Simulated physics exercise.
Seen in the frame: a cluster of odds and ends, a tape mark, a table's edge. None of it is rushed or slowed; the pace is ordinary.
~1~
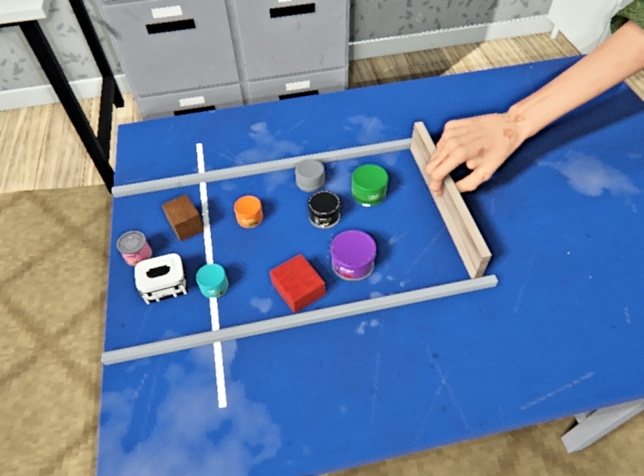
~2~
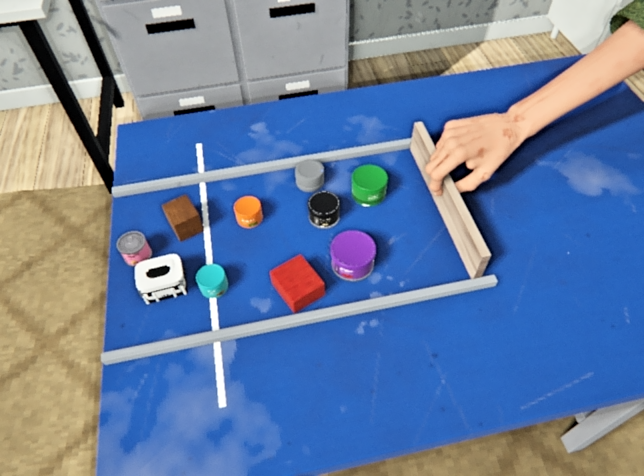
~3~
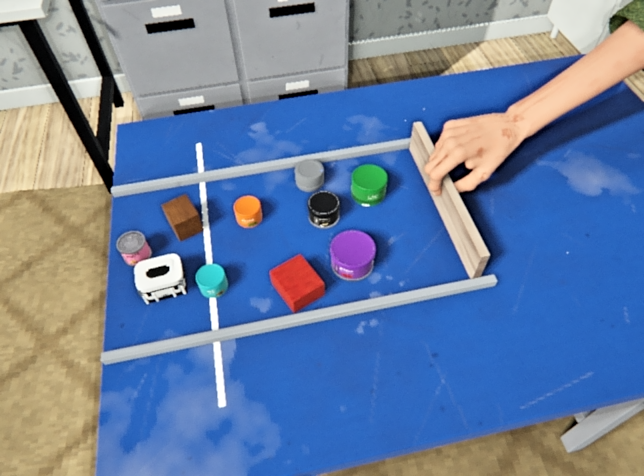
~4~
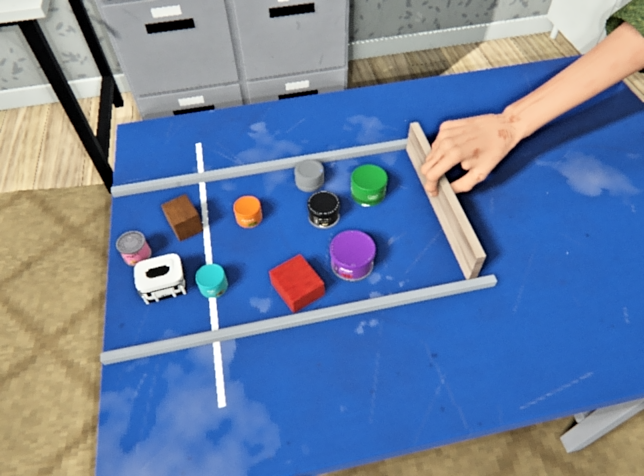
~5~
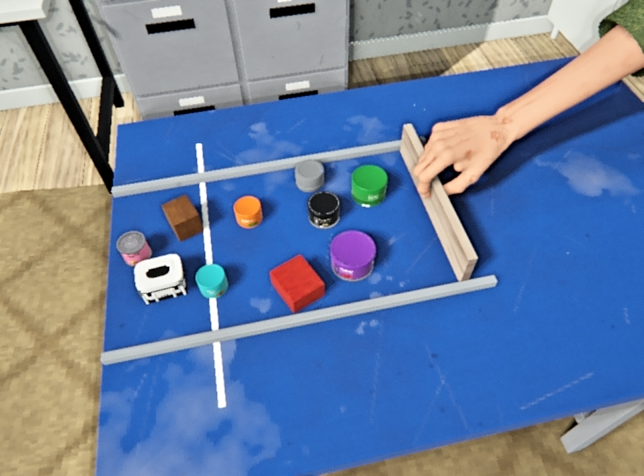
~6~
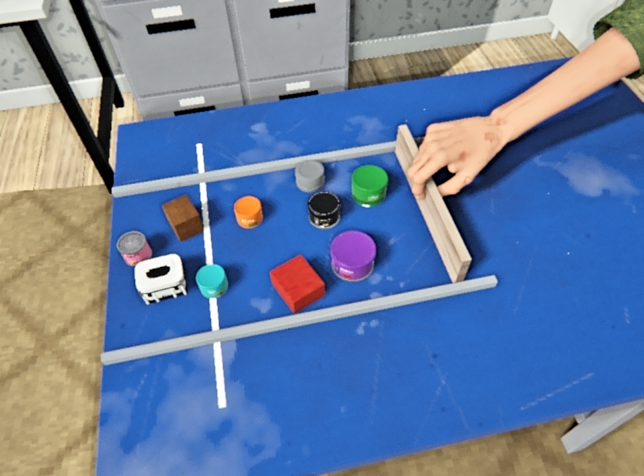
In this clip, a hand holds a wooden board upright between two gray rails on a blue table, then slides it slightly left toward colorful tins, blocks and a white case, which stay still around a white tape line.
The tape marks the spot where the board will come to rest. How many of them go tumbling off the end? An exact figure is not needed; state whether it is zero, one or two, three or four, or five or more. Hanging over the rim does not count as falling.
The tally of drops is nought.
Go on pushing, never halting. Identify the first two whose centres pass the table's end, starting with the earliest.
The order is the white case, then the pink tin.
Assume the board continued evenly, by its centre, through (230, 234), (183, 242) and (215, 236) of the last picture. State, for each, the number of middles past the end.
The counts: 0, 0 and 0.
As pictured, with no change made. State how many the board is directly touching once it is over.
Count: 5.
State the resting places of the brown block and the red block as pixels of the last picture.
The first comes to rest at (147, 217), and the second at (190, 317).
Soon after, none off yet; pink tin at rest near (135, 249); white case at rest near (162, 279); brown block at rest near (184, 218).
After that, none off yet; pink tin at rest near (135, 249); white case at rest near (161, 279); brown block moving near (174, 218).
In the end, the number that fall off is zero.
